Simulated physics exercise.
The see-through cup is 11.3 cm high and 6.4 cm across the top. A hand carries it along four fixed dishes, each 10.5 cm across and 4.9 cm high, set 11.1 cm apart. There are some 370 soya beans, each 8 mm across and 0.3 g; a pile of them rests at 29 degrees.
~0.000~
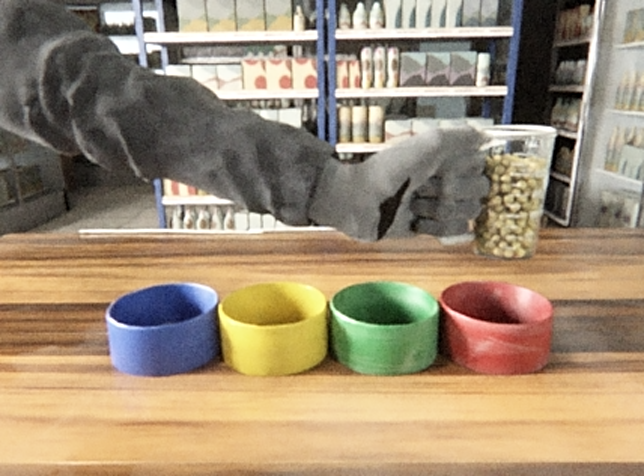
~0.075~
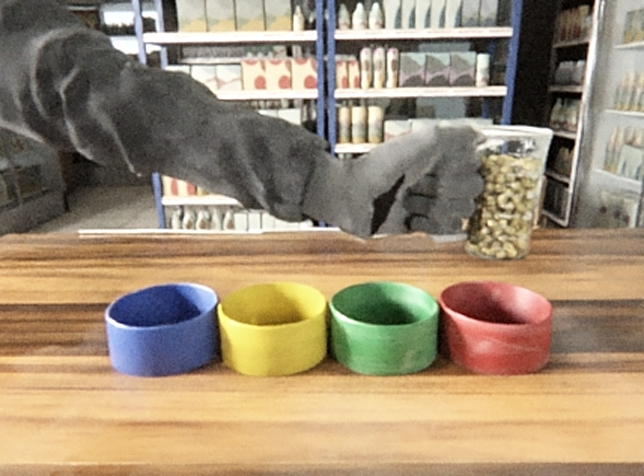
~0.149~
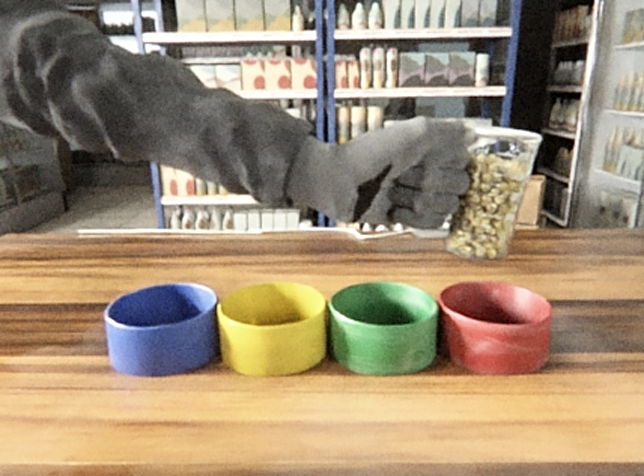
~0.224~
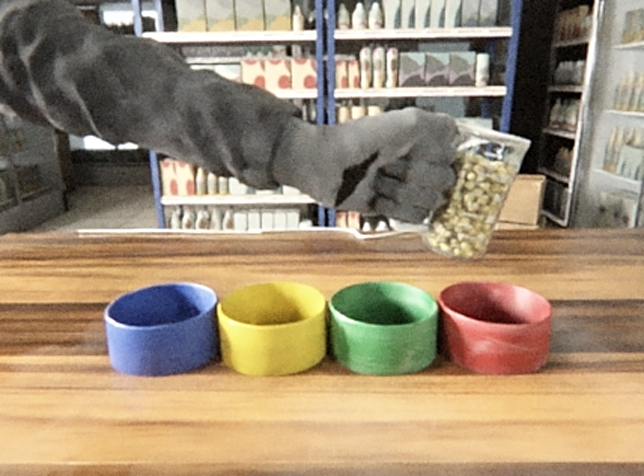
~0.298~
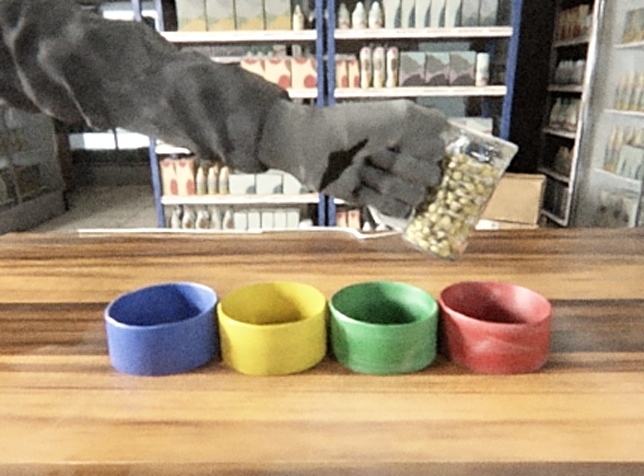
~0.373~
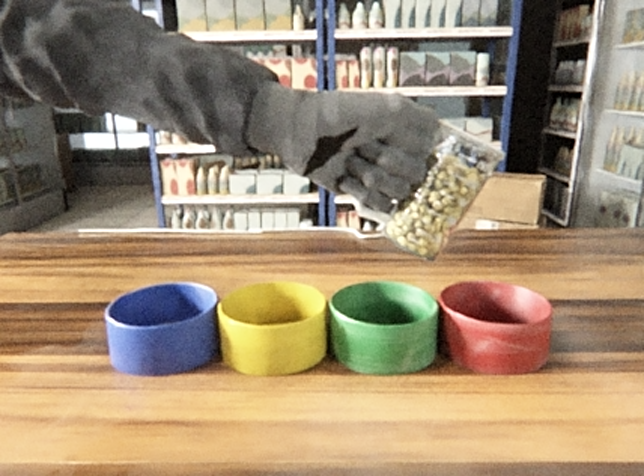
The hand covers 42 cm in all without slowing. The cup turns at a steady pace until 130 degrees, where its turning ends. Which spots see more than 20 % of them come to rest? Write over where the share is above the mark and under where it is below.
Red: Under; blue: Under; green: Under; yellow: Over; counter: Under.
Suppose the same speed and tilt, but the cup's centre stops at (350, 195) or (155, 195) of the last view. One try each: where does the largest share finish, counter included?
First try: Green; second try: Yellow.
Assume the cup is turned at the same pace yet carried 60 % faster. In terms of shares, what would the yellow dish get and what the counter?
Yellow 0; counter 0.
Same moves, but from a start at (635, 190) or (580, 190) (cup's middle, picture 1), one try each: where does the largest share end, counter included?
Try 1 - green; try 2 - yellow.
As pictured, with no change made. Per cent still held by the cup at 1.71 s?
About 5 %.
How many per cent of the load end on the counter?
Estimate: Around 5 %.
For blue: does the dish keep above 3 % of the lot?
For blue, correct.
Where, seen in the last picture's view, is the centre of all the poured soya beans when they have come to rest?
Approximately (265, 331) in the last view.
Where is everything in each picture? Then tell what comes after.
In the first picture, cup at (508, 192), tilt 0 degrees, lip at (551, 130), moved 0.0 cm; middle of the pieces at (506, 204); red dish at (495, 301); green dish at (384, 302); yellow dish at (274, 303); blue dish at (164, 304).
In the second picture, cup at (503, 193), tilt 2 degrees, lip at (547, 132), moved 0.5 cm; middle of the pieces at (500, 205).
In the third picture, cup at (487, 193), tilt 8 degrees, lip at (536, 136), moved 1.8 cm; middle of the pieces at (484, 205).
In the fourth picture, cup at (471, 193), tilt 14 degrees, lip at (525, 141), moved 3.4 cm; middle of the pieces at (466, 204).
In the fifth picture, cup at (455, 193), tilt 20 degrees, lip at (513, 147), moved 4.9 cm; middle of the pieces at (449, 204).
In the sixth picture, cup at (439, 193), tilt 27 degrees, lip at (501, 154), moved 6.4 cm; middle of the pieces at (432, 203); red dish at (494, 301); green dish at (383, 302); yellow dish at (273, 303); blue dish at (164, 303). The cup turns about 85 degrees a second and travels 21 cm a second.
After 1.17 s, tilt 95 degrees; cup holds 100 %.
After 1.71 s, tilt 130 degrees; cup holds 5 %, blue 5 %, yellow 80 %.
Then, at 2.30 s, tilt 130 degrees; cup holds 0 %, blue 10 %, yellow 85 %.
By 2.6 s all is still; red 0 %, blue 10 %, green 0 %, yellow 85 %, counter 5 %.
